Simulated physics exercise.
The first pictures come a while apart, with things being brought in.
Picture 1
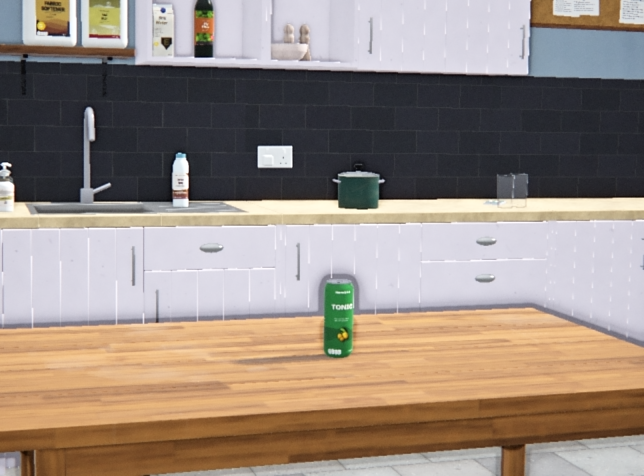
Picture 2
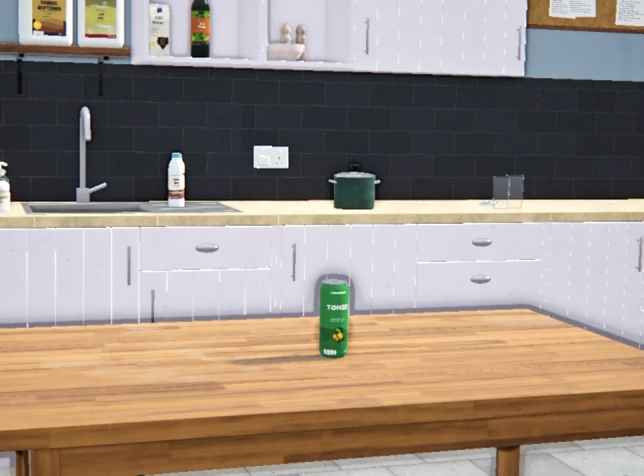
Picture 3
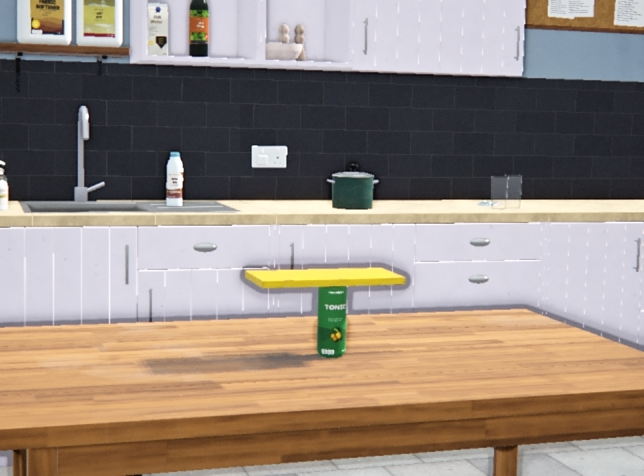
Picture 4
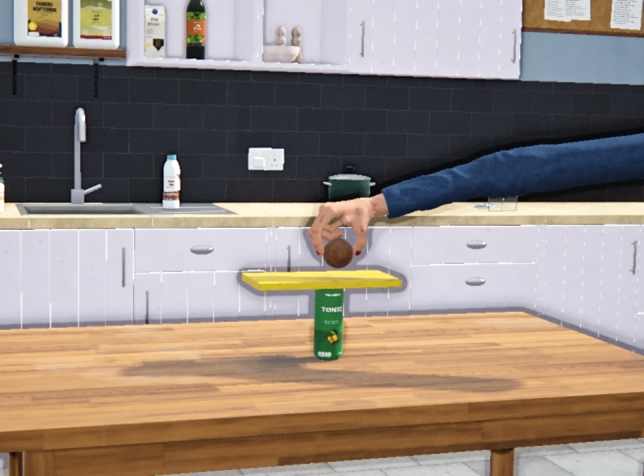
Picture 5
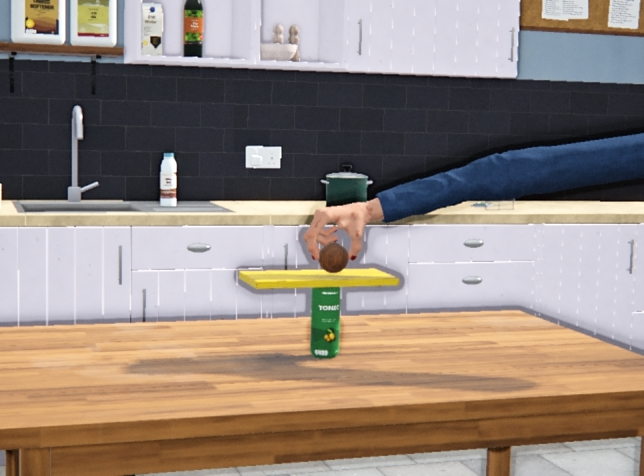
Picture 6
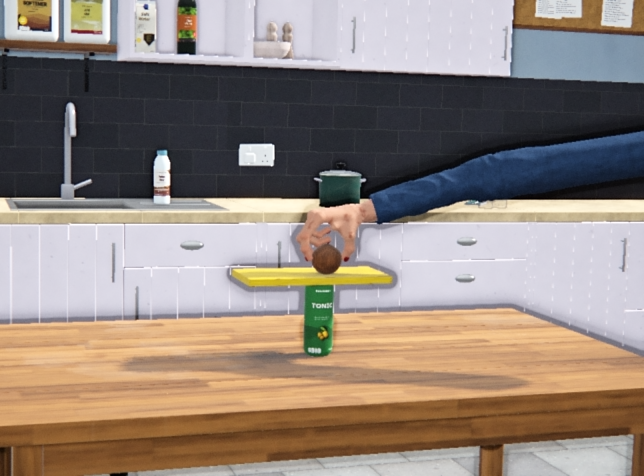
A yellow board appears atop a green can, and a hand lowers a brown ball onto it.
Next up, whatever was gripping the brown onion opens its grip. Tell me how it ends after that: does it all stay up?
Yes.
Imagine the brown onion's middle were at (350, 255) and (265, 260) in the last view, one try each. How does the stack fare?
Result of try one is that it stays stable, and of try two that it tips over.
Then, 0.20 s past the last view, nothing moves.
Then, 0.50 s past the last view, brown onion resting near (326, 259).
Finally, all 3 still in place. Final places as the last picture's camera would see them, brown onion near (326, 259). The stack stays up.
